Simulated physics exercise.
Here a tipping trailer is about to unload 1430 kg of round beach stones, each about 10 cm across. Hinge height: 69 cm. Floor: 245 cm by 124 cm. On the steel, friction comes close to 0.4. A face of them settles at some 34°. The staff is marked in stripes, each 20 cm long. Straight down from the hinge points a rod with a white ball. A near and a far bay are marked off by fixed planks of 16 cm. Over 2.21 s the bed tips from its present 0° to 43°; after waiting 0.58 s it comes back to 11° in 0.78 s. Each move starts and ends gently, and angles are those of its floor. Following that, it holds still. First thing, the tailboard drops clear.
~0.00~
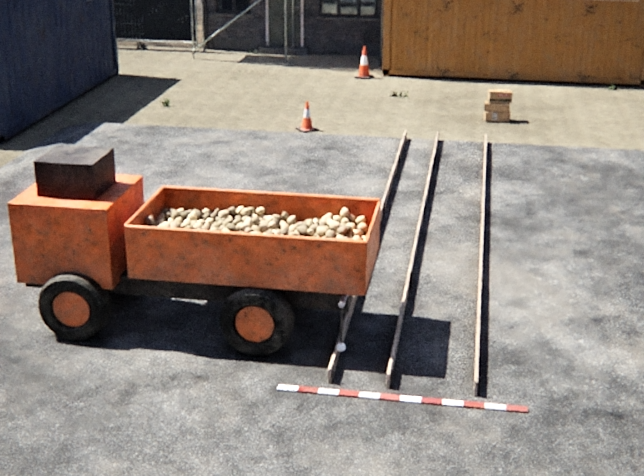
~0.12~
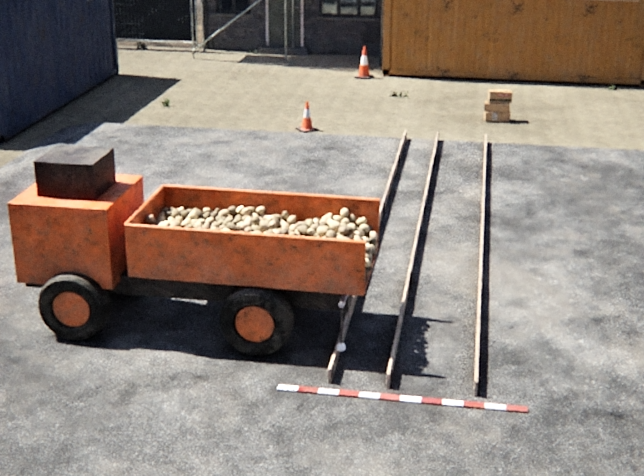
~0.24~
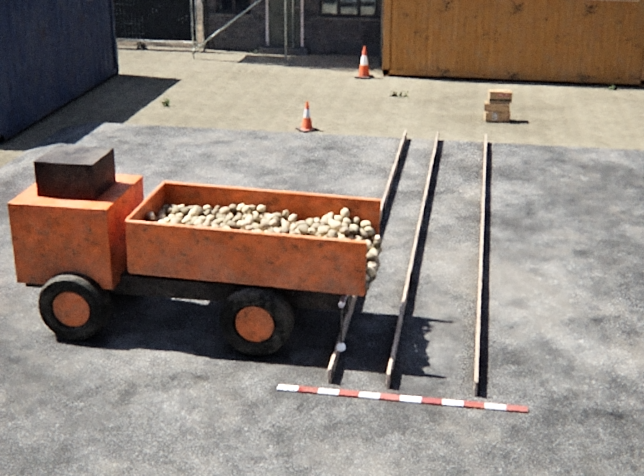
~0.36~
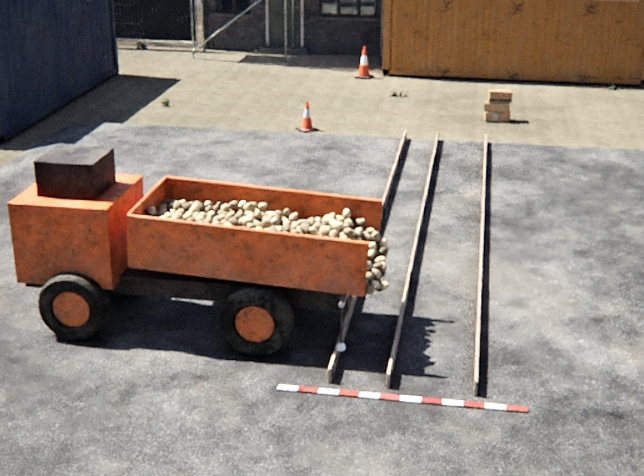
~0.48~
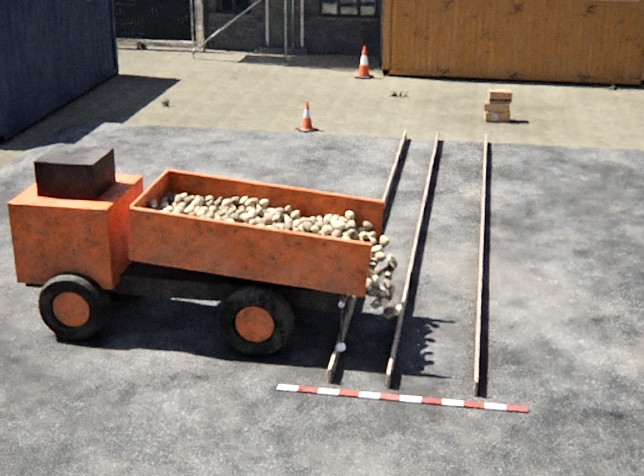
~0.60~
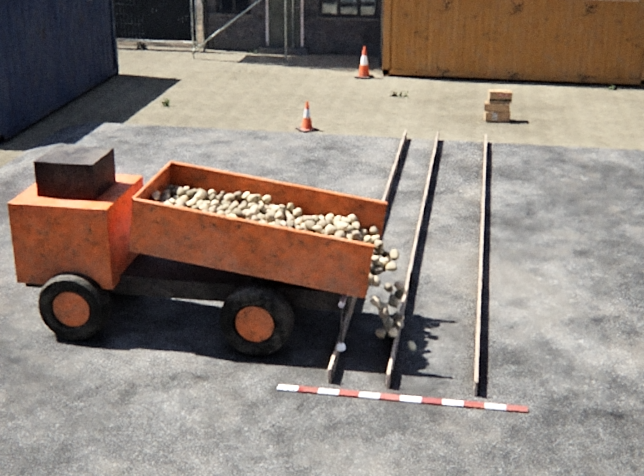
In a paved yard, an orange truck's open-backed bed tilting slightly as pale round stones tumble from its right end.
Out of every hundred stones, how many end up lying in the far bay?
About 65 in a hundred.
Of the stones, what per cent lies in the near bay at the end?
Something like 20 out of every hundred parts of the load ends up there.
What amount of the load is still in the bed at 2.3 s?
About 20 per cent.
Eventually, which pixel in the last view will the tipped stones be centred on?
I'd point somewhere around (434, 331).
After 1.7 s the floor is at 36°; 71 % in the bed, 14 % in the near bay, 15 % in the far bay; the foremost stones are at (460, 339).
After 2.3 s the floor is at 43°; 20 % in the bed, 23 % in the near bay, 54 % in the far bay, 3 % past the last board; the foremost stones are at (517, 346).
After 4.0 s the floor is at 11°; 0 % in the bed, 21 % in the near bay, 64 % in the far bay, 15 % past the last board; the foremost stones are at (607, 377).
After 7.1 s the floor is at 11°; 0 % in the bed, 21 % in the near bay, 64 % in the far bay, 15 % past the last board; the foremost stones are at (607, 377).
